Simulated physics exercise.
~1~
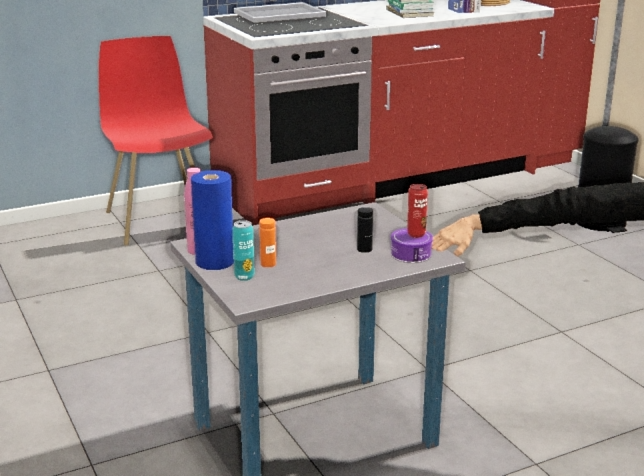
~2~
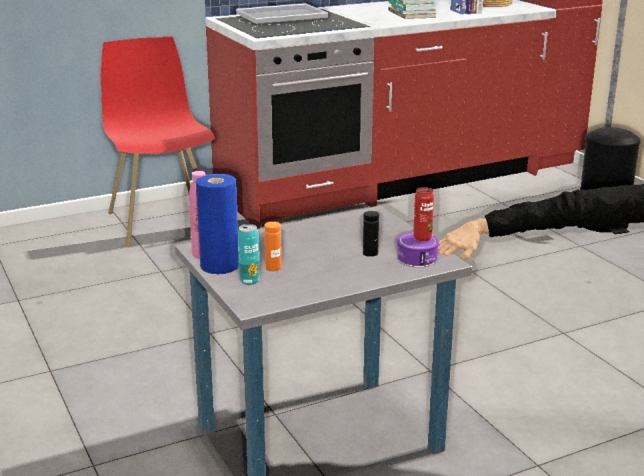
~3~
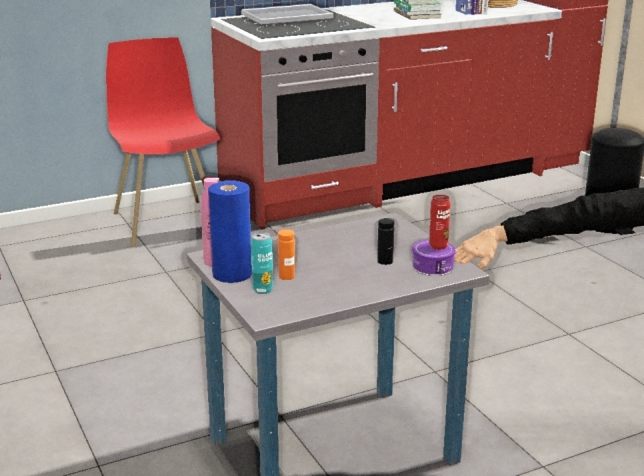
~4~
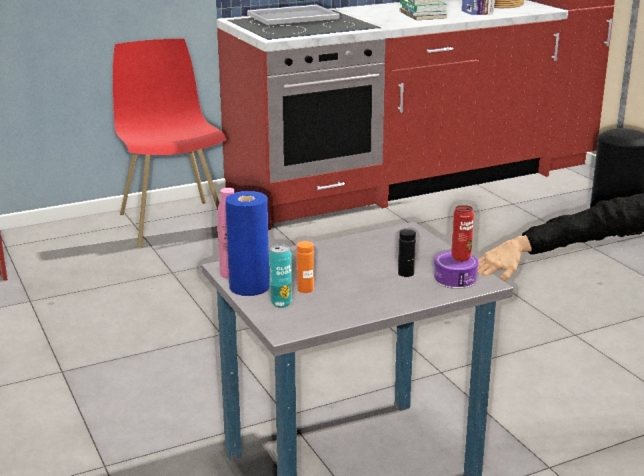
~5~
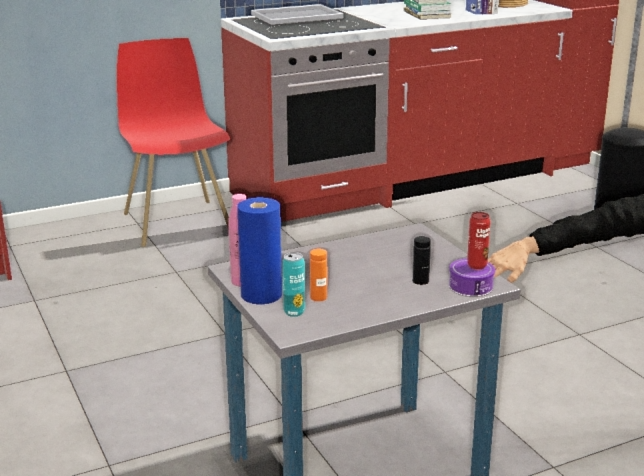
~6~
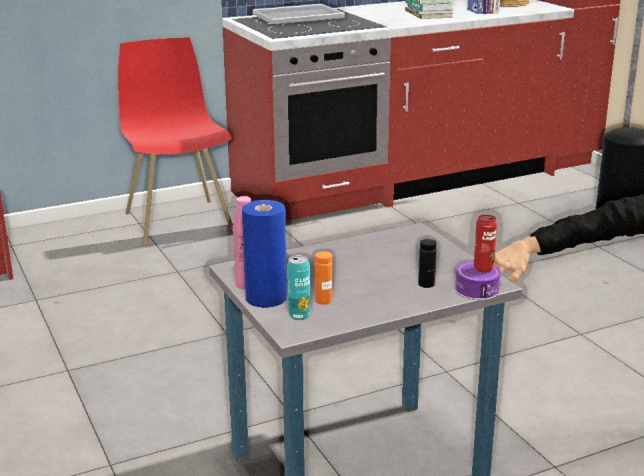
A small grey side table with blue legs, set in a kitchen with red cabinets, begins to shift towards the viewer as a hand reaches in from the right to its edge. It carries a pink bottle, a blue roll, turquoise and orange containers, a black shaker, and a red can standing on a purple tub. The table keeps coming forward, the hand staying by its edge while the view pans slightly left. Then the table halts, and the items slide a little further across its top. Everything ends upright, with the red can still on the tub.
